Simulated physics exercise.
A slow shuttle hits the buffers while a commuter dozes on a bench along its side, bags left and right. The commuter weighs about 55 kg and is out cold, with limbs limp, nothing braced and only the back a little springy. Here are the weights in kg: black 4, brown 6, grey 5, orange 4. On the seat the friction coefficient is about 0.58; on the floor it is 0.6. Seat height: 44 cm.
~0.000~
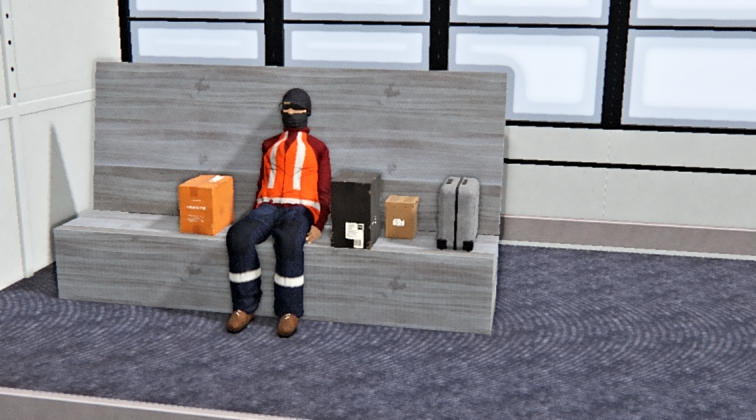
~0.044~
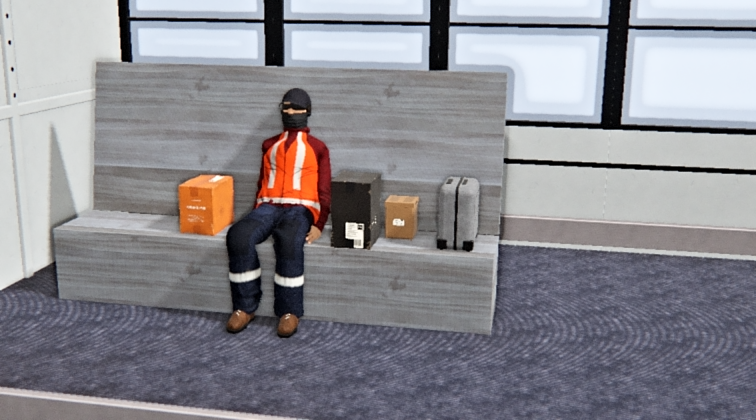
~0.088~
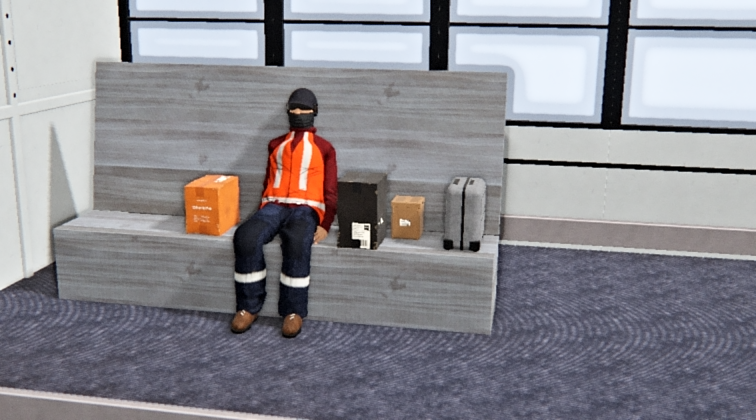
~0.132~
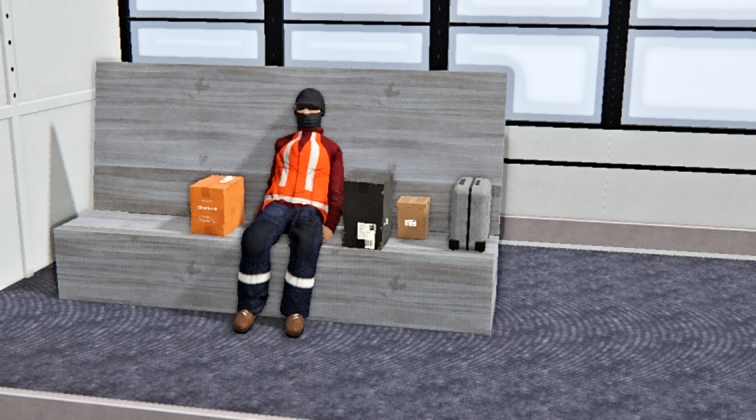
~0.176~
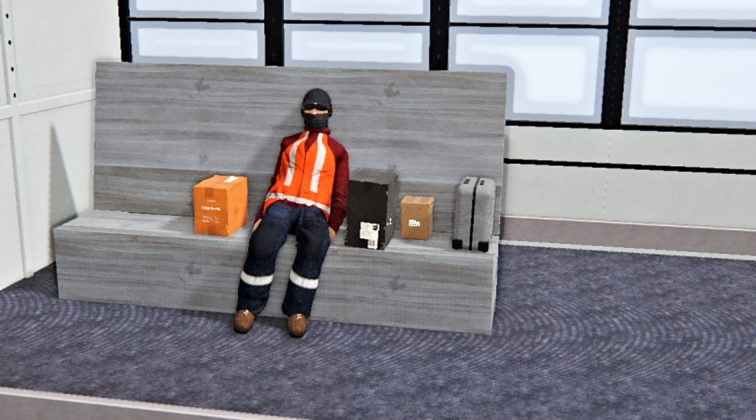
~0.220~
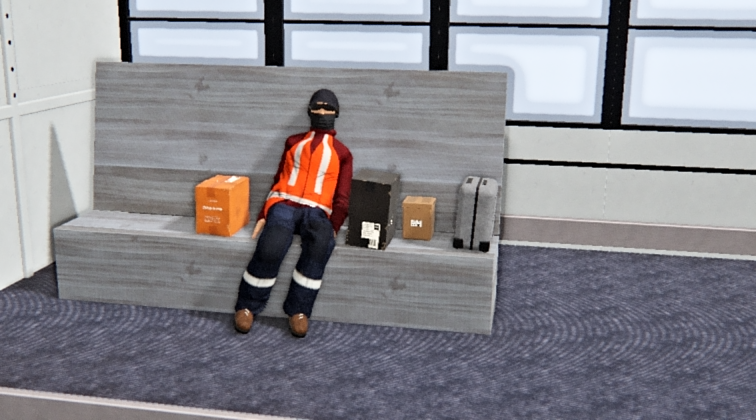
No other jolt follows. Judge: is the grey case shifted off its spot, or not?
Not shifted.
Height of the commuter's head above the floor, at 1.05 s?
I'd put it at close to 70 centimetres up.
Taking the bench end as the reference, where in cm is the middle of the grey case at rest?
About 15 cm short of it.
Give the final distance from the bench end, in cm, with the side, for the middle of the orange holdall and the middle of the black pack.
Orange holdall, 160 centimetres short; black pack, 70 centimetres short.
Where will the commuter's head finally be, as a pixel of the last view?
End position: Roughly (418, 182) in the last view.
After 0.40 s the grey case is 14 cm short of the bench end, tilted 0°, near (473, 213) in the last picture's view.
After 0.65 s the grey case is 13 cm short of the bench end, tilted 0°, near (474, 214) in the last picture's view; the brown tub 46 cm short of the bench end, tilted 0°.
After 1.05 s the grey case is 13 cm short of the bench end, tilted 0°, near (474, 214) in the last picture's view; the brown tub 46 cm short of the bench end, tilted 0°.
At rest, 2.0 s, black pack stays on; brown tub stays on; grey case stays on; orange holdall stays on; commuter's hips keep to the seat.
